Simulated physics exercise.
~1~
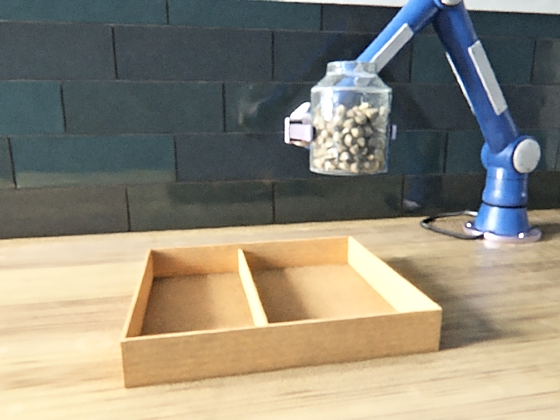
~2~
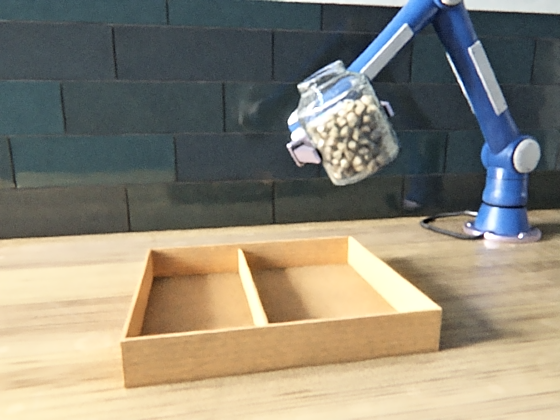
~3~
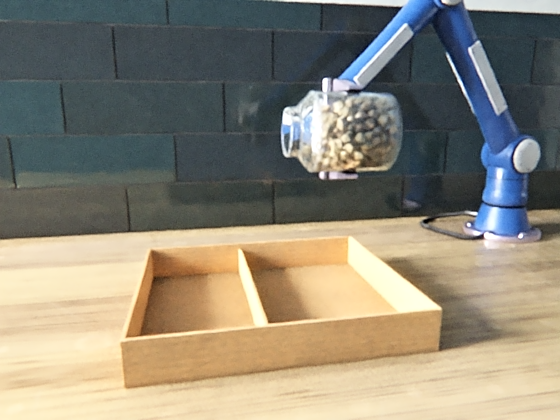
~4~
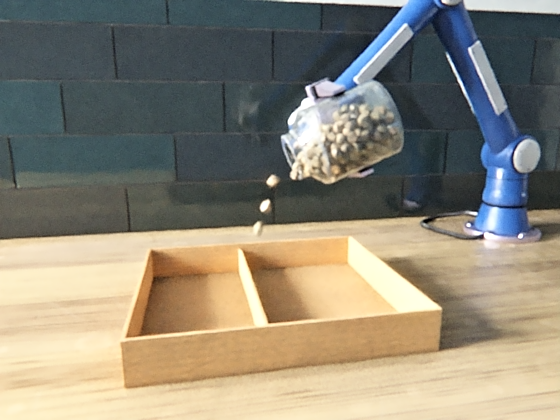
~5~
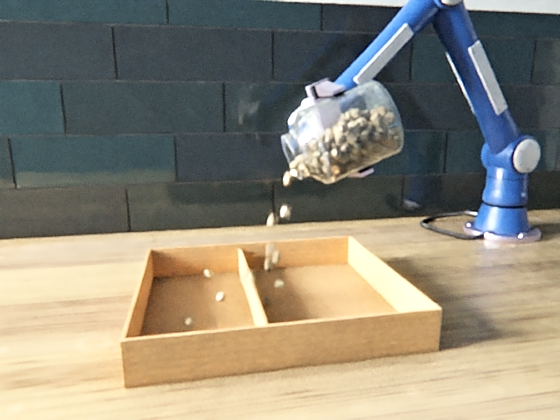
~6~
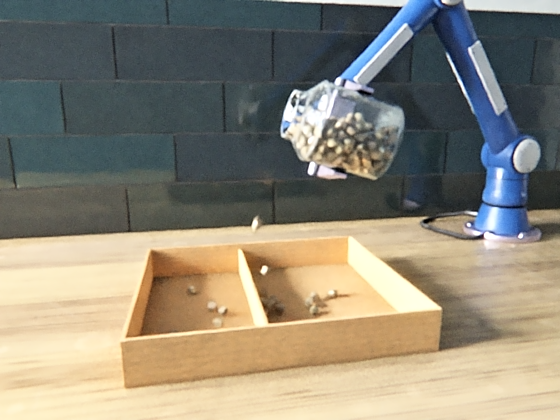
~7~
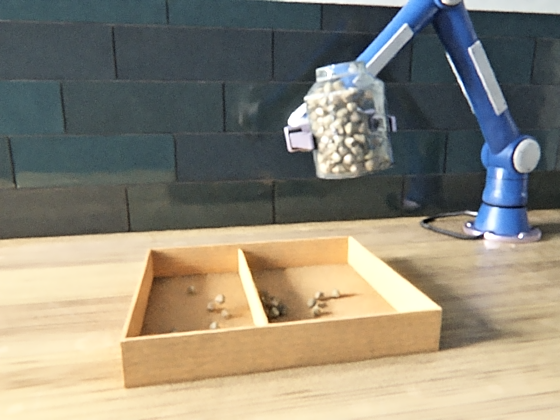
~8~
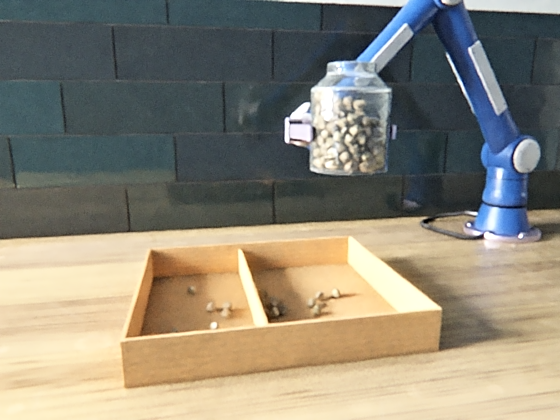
Blue robot arm tipping a clear jar of pebbles, spilling a few into both parts of a divided wooden tray, then righting it.
